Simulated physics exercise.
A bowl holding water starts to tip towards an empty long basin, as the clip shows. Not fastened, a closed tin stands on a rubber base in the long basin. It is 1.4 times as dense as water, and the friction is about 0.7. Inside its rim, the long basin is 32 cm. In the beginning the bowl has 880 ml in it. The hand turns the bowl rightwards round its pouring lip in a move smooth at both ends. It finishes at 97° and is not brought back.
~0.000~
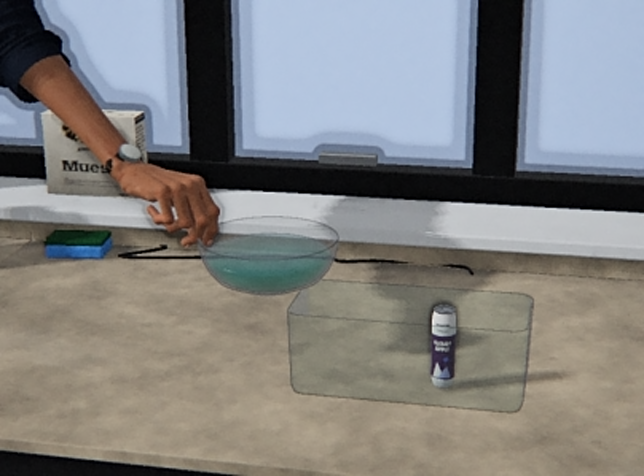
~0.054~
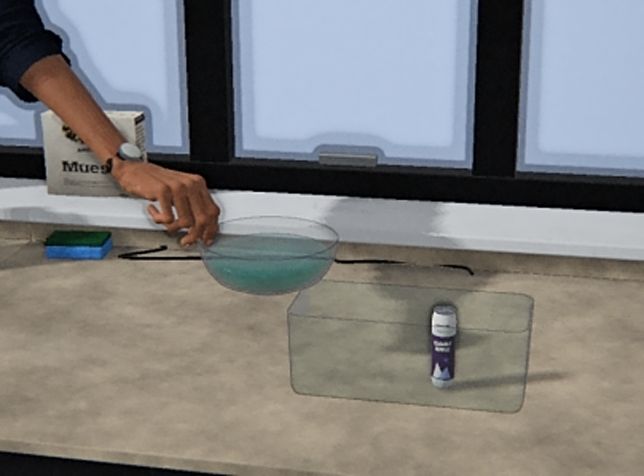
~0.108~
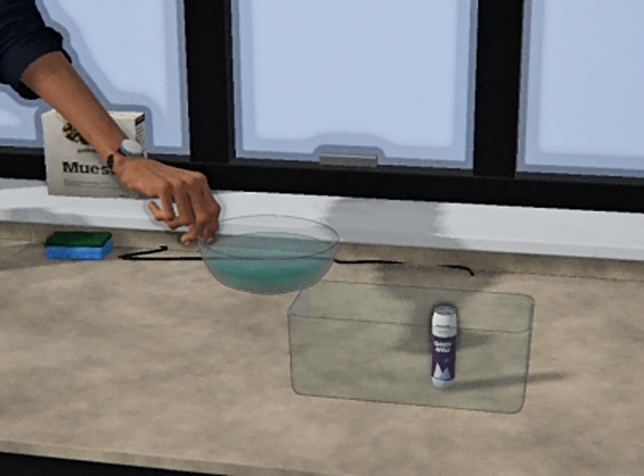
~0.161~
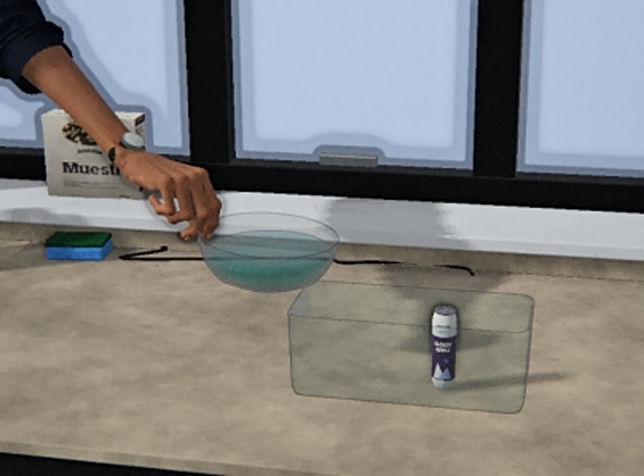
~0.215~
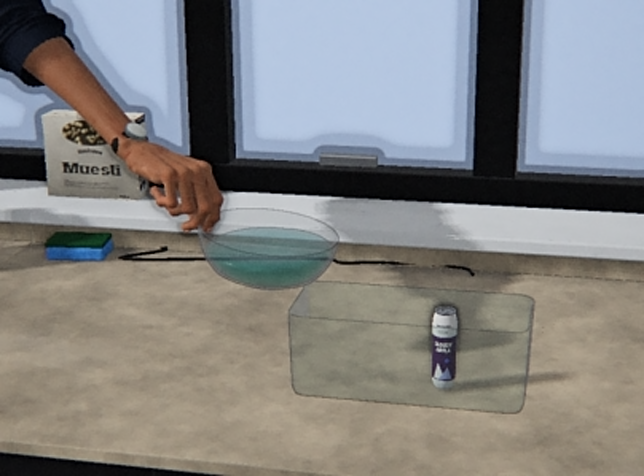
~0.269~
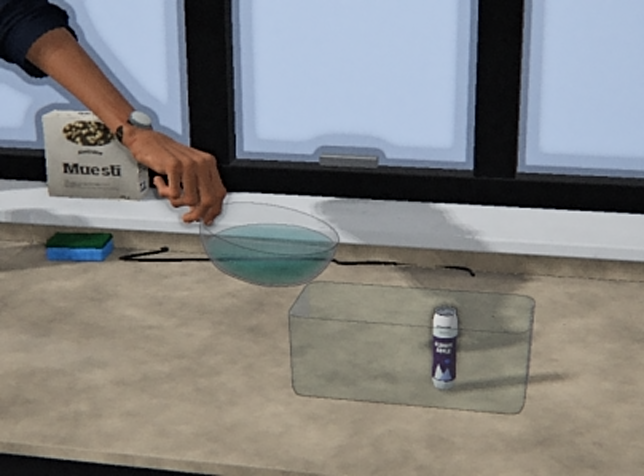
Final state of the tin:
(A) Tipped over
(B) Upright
Upright.
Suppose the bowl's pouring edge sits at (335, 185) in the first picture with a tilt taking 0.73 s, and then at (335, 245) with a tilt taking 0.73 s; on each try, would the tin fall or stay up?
Run one: It does not tip. Run two: It tumbles.
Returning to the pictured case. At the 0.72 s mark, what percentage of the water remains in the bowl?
At that time about 50 in a hundred parts are still held.
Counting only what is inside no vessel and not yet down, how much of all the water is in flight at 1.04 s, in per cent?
Around 10 per cent of the liquid is in flight.
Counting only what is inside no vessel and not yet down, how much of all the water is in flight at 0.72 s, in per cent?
Some 36 % is the figure.
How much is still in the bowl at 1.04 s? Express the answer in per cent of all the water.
3 %.
By 0.72 s the tilt is 59° and 50 per cent is still to pour; the tin stands where it began.
By 1.04 s the tilt is 90° and 3 per cent is still to pour; the tin stands where it began.
By 1.39 s the tilt is 97° and 0 per cent is still to pour; the tin stands where it began.
By 1.76 s the tilt is 97° and 0 per cent is still to pour; the tin stands where it began.
At rest the tin stands where it began.
